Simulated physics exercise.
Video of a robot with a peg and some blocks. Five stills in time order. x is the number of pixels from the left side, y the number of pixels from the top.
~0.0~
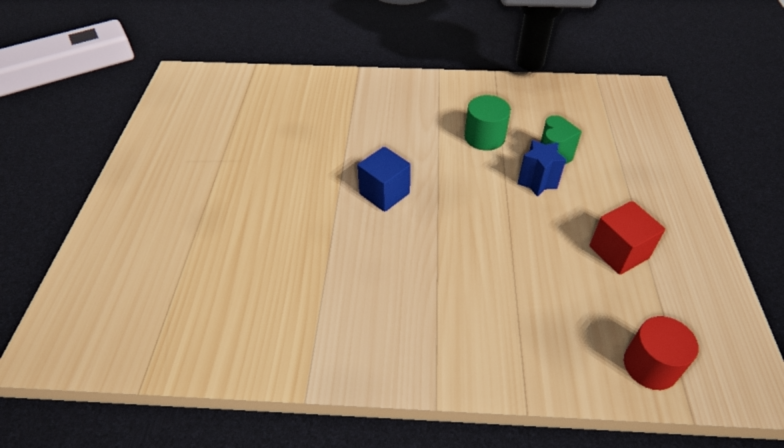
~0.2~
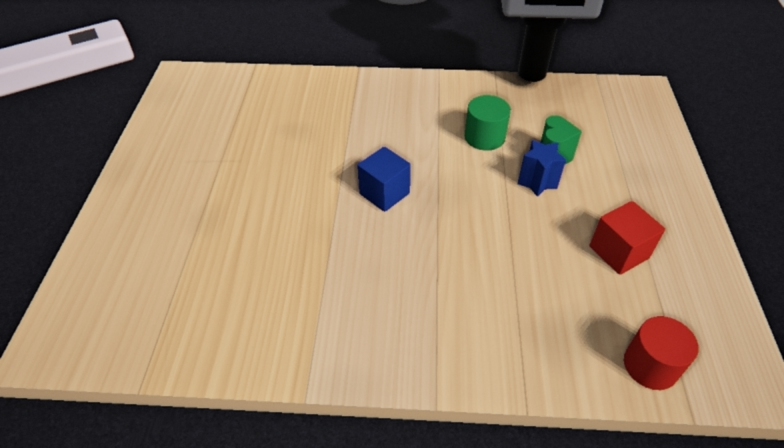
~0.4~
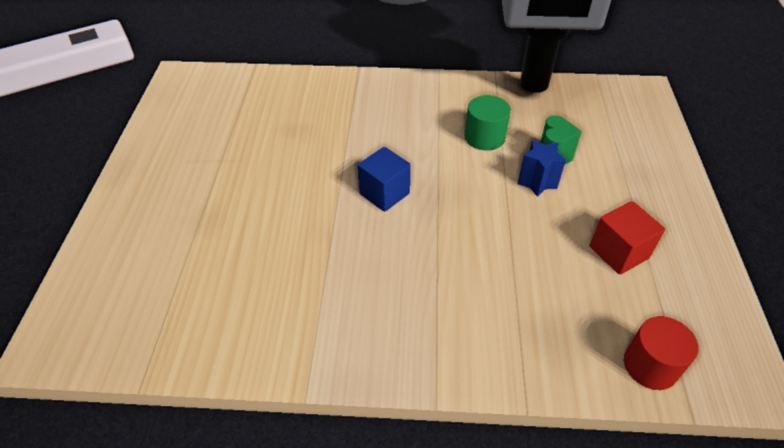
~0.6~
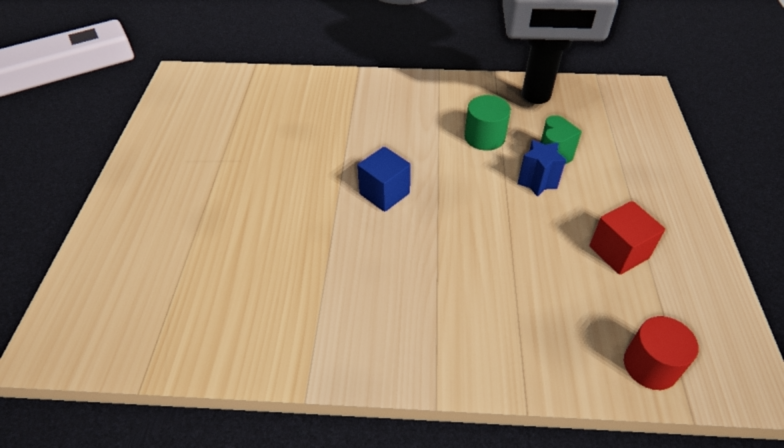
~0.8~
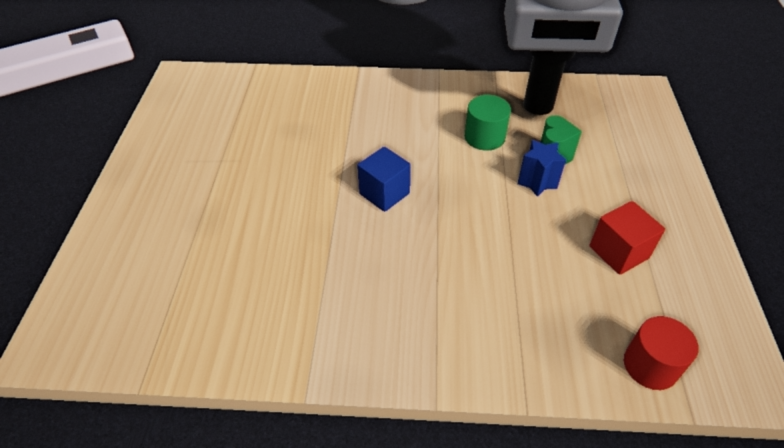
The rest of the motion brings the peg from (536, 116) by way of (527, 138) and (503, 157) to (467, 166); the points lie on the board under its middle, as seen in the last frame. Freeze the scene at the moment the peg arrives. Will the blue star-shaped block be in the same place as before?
Yes, that is what happens.
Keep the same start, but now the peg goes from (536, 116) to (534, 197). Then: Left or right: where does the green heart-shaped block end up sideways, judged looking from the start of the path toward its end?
My prediction: Leftwards.
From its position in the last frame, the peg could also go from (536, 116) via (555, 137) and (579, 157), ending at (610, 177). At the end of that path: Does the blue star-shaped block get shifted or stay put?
It ends up somewhere else.
What follows on the original path. One third of the way, peg (529, 129); nothing pushed yet.
Two thirds of the way, peg (504, 147); green disc (478, 110).
At the end, peg (468, 157); green disc (473, 109); blue star-shaped block unmoved.
